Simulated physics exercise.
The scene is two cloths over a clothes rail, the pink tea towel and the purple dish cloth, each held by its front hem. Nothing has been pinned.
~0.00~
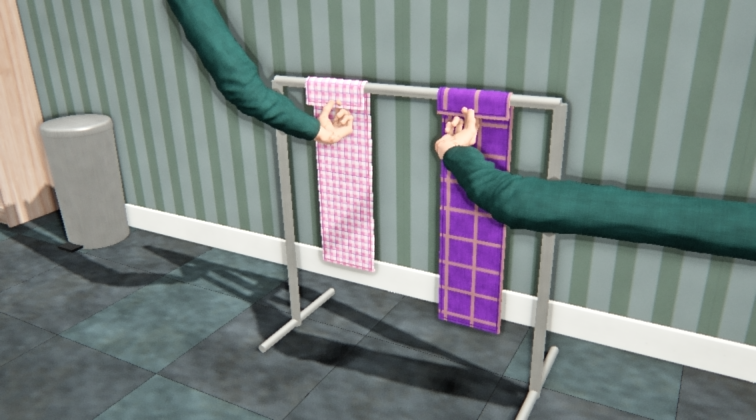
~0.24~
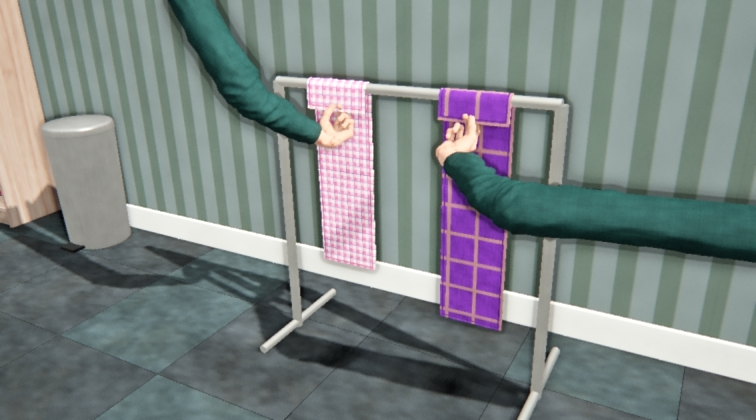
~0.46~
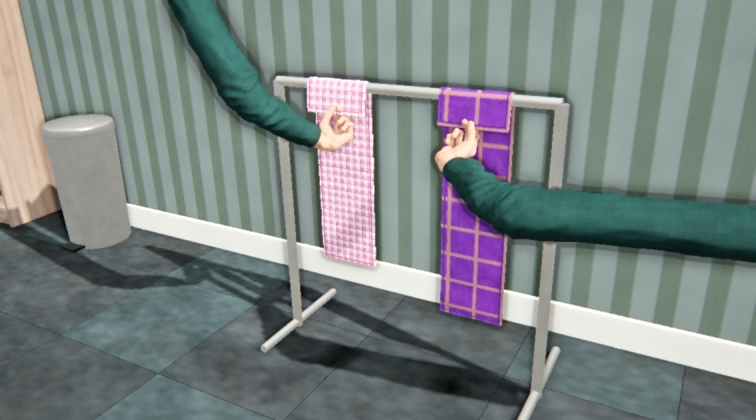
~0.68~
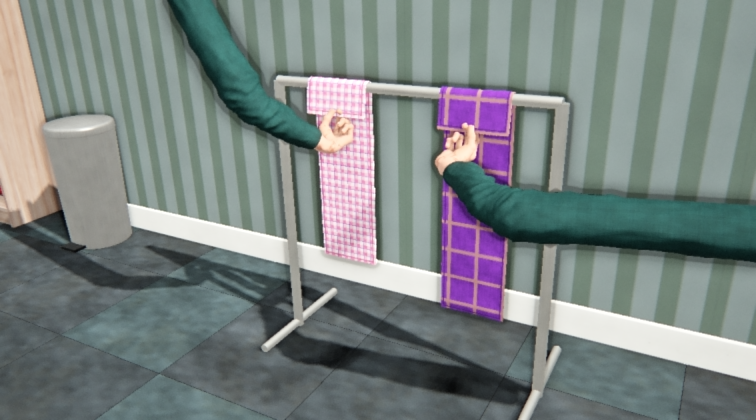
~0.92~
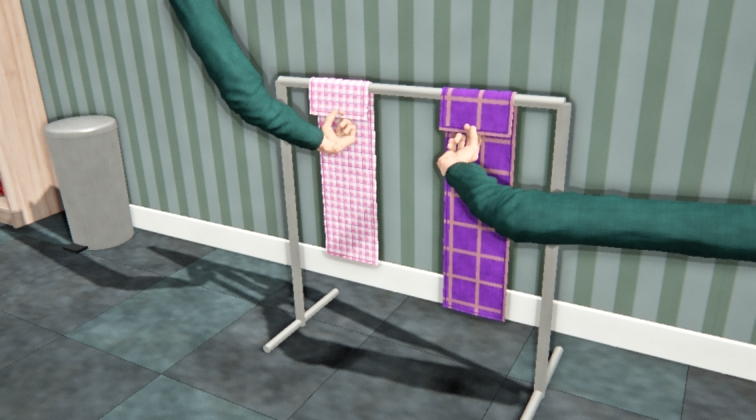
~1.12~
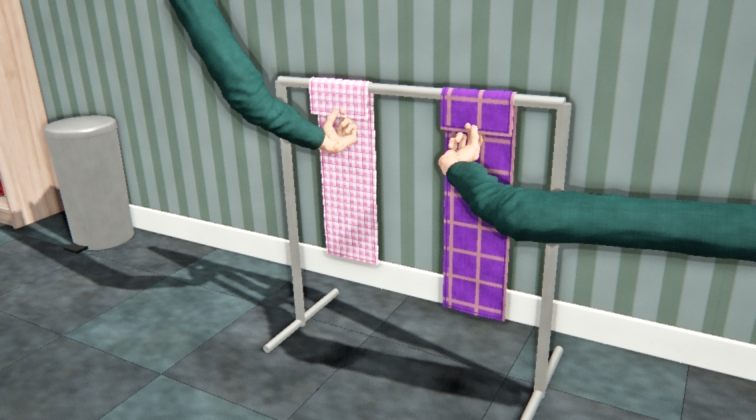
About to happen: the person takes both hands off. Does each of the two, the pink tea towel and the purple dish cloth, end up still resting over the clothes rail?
Pink tea towel: No, it comes off. Purple dish cloth: No, it comes off.
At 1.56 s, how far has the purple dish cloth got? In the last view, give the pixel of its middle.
Position estimate: Near (474, 310).
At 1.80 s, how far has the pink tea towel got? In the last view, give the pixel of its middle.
Around (355, 336).
After 1.56 s, tea towel clear of the rail and dropping near (353, 264); dish cloth clear of the rail and dropping near (474, 310).
After 1.80 s, tea towel in a heap on the floor near (355, 336); dish cloth in a heap on the floor near (472, 369).
In the end, tea towel in a heap on the floor near (354, 338); dish cloth in a heap on the floor near (472, 371). The pink tea towel is pulled off by its long side and the purple dish cloth slides off.
